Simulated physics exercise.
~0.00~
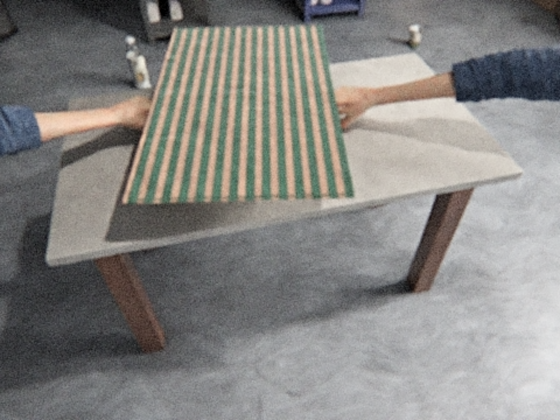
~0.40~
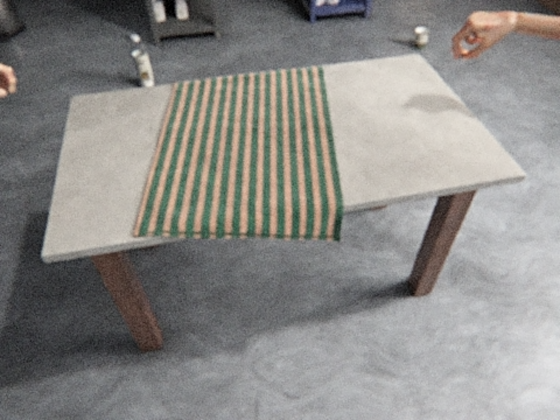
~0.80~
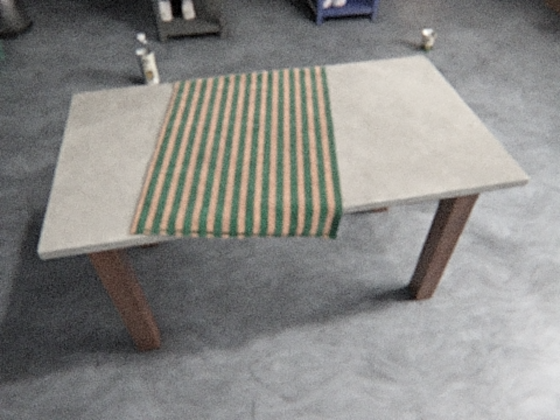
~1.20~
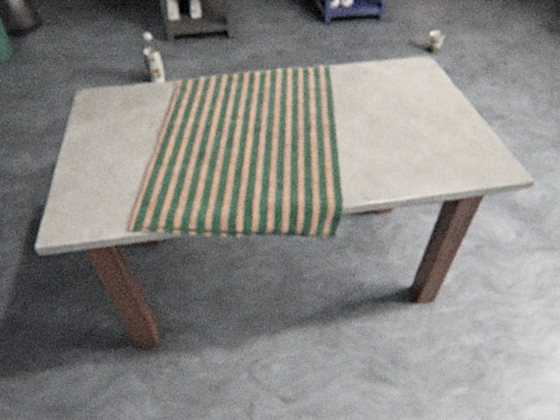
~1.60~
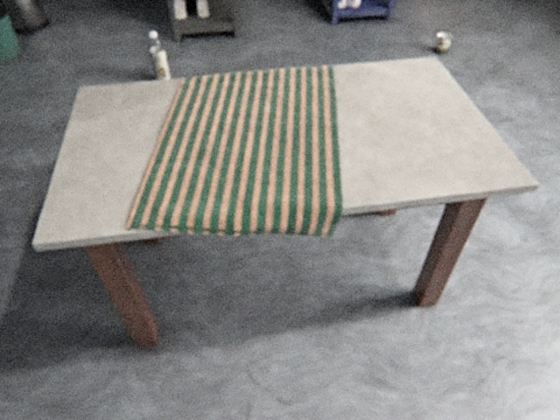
A green and tan striped tea towel, held level by two hands above a grey table with brown legs, drops a short way as the hands let go and withdraw. It settles across the top with its near end hanging over the near edge, and stays there.
